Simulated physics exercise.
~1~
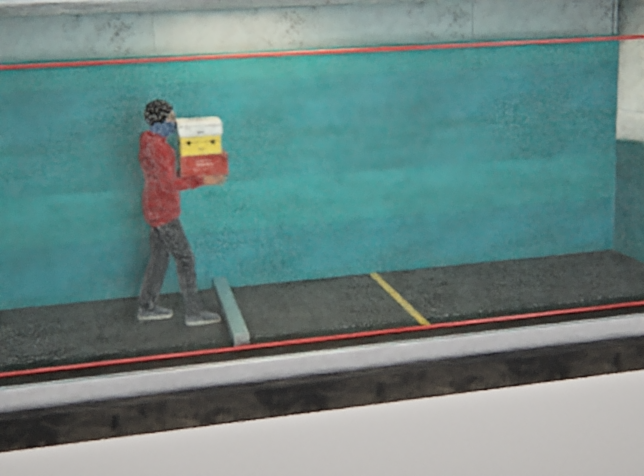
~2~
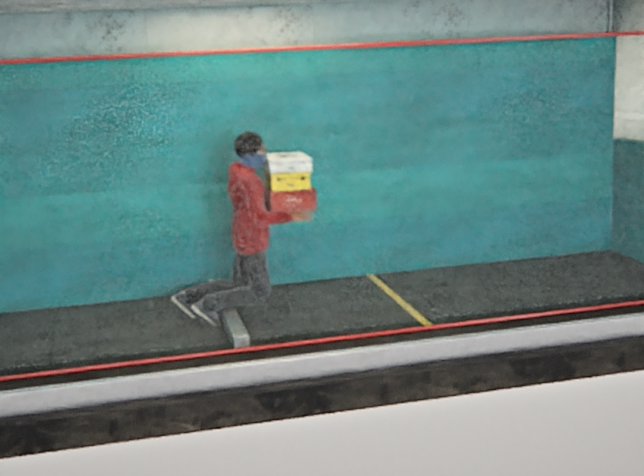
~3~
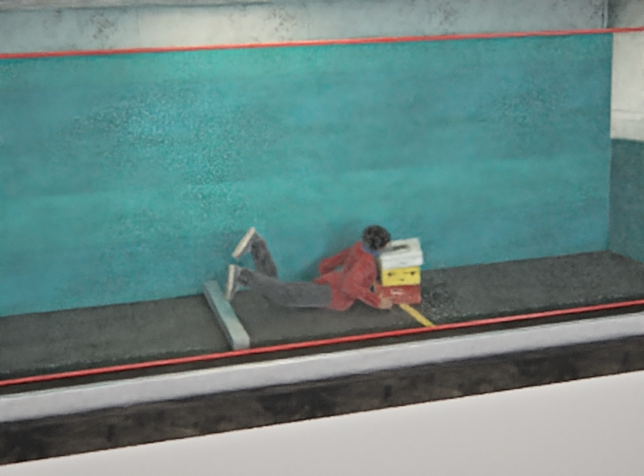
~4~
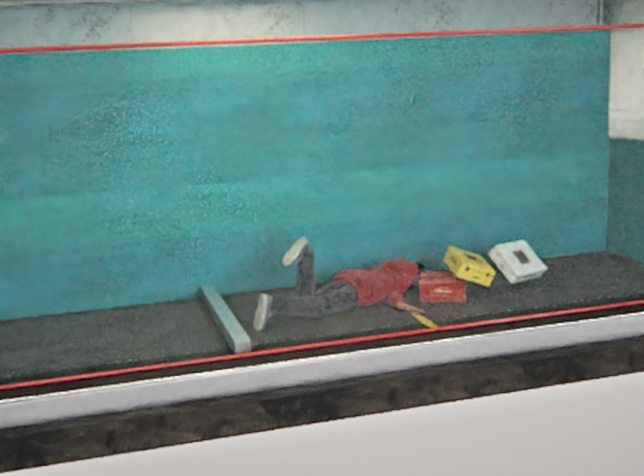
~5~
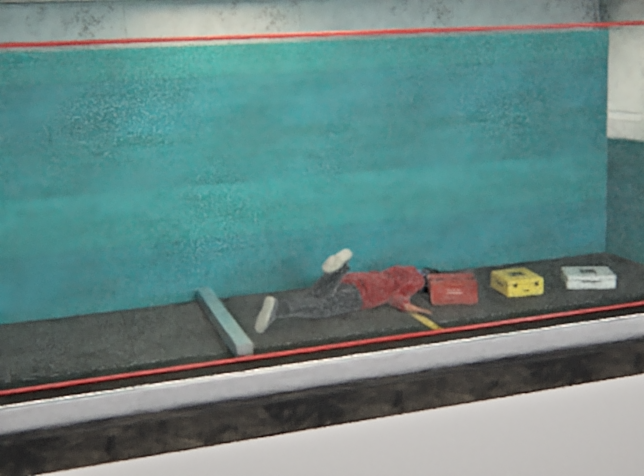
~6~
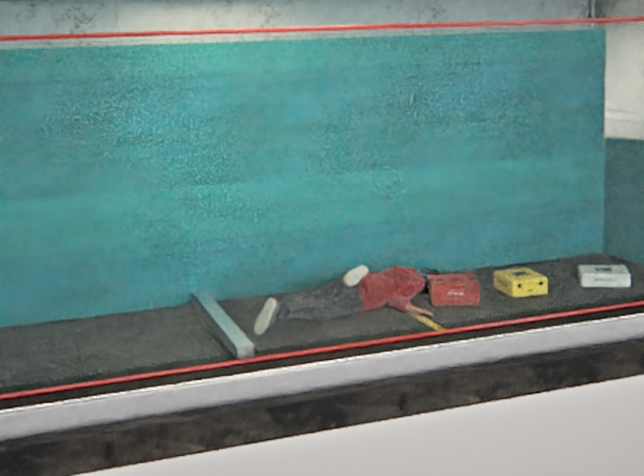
The clip shows a person in a red top carrying three stacked boxes, who trips over a low rail and falls forward to the floor; the boxes spill rightward and end in a row, red, yellow and white, beyond the yellow line, as the person lies face down.
